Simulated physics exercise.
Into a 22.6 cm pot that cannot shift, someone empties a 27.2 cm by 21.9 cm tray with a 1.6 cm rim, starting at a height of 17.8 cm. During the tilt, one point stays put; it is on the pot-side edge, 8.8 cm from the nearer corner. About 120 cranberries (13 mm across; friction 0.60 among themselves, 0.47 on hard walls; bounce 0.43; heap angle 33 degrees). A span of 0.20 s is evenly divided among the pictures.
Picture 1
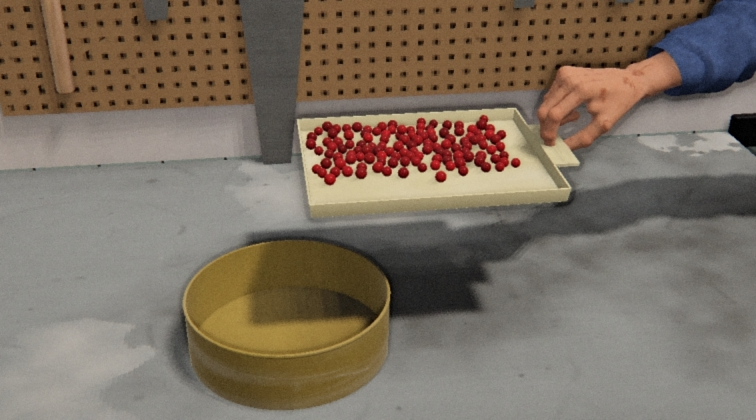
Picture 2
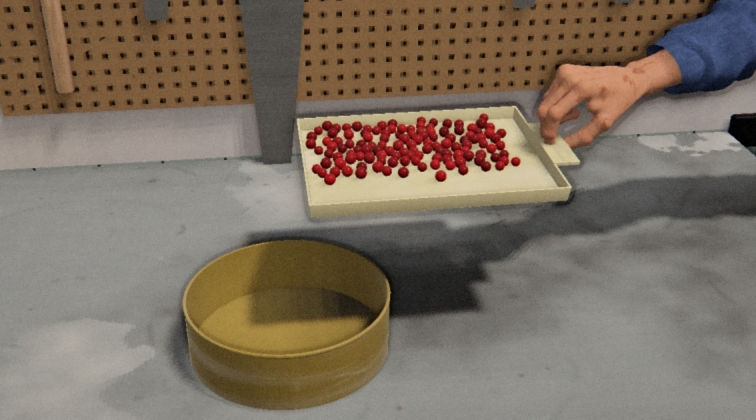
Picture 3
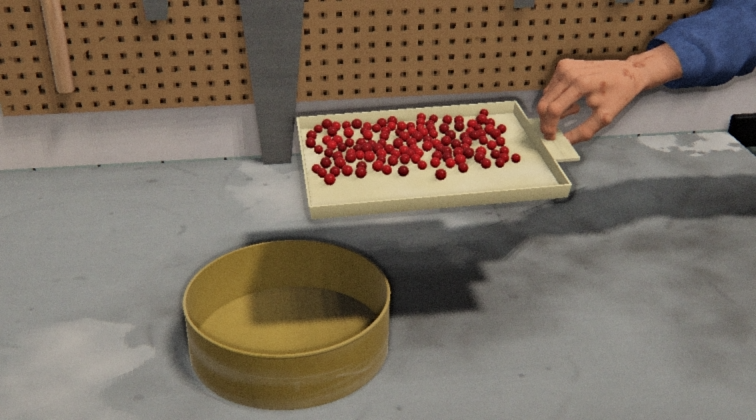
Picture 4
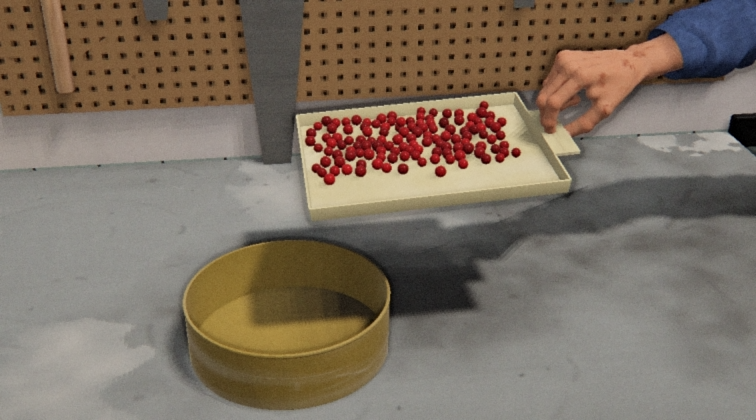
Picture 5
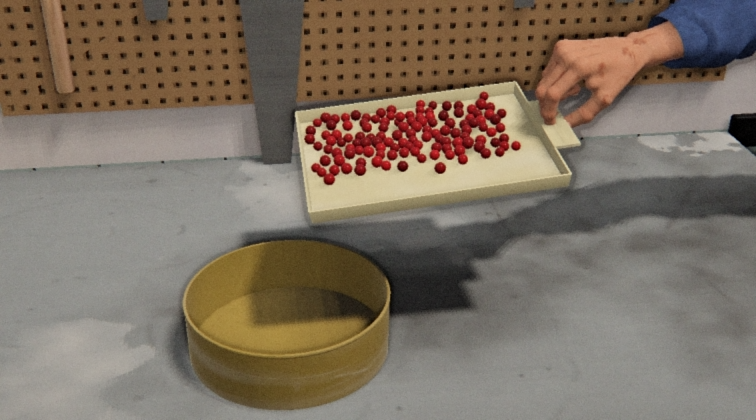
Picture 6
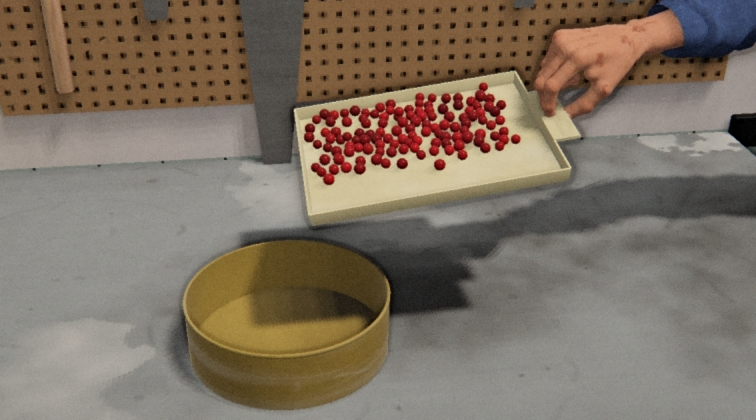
A hand held a shallow cream tray of red cranberries above a gray table, near a round yellowish pot, then slowly raised its right side a little, while the berries stayed spread across it.
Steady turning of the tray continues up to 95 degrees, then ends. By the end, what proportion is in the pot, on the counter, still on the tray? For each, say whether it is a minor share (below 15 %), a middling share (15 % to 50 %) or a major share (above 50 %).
In the end pot: Over half the load; counter: Very little; tray: Very little.
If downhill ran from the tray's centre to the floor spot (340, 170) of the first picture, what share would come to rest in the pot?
My best guess is some 50 per cent.
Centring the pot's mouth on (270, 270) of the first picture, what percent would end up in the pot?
I'd put it at around 80 per cent.
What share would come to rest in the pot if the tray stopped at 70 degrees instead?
Around 10 in a hundred.
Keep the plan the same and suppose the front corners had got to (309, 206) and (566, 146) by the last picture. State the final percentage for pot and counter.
That works out as pot 55 and counter 45.
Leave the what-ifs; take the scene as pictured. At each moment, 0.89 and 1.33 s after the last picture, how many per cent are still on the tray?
In turn: 90, 25.
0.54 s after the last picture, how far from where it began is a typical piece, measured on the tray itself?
About 10 cm.
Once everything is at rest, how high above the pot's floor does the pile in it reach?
Measured height: Approx. 2.0 cm.
Then, 0.54 s after the last picture, tilt 51 degrees; the tray holds 100 %, the pot 0 %.
Then, 0.89 s after the last picture, tilt 77 degrees; the tray holds 90 %, the pot 10 %.
Then, 1.33 s after the last picture, tilt 95 degrees; the tray holds 25 %, the pot 55 %.
In the end, pot 95 %, counter 0 %, tray 5 %.
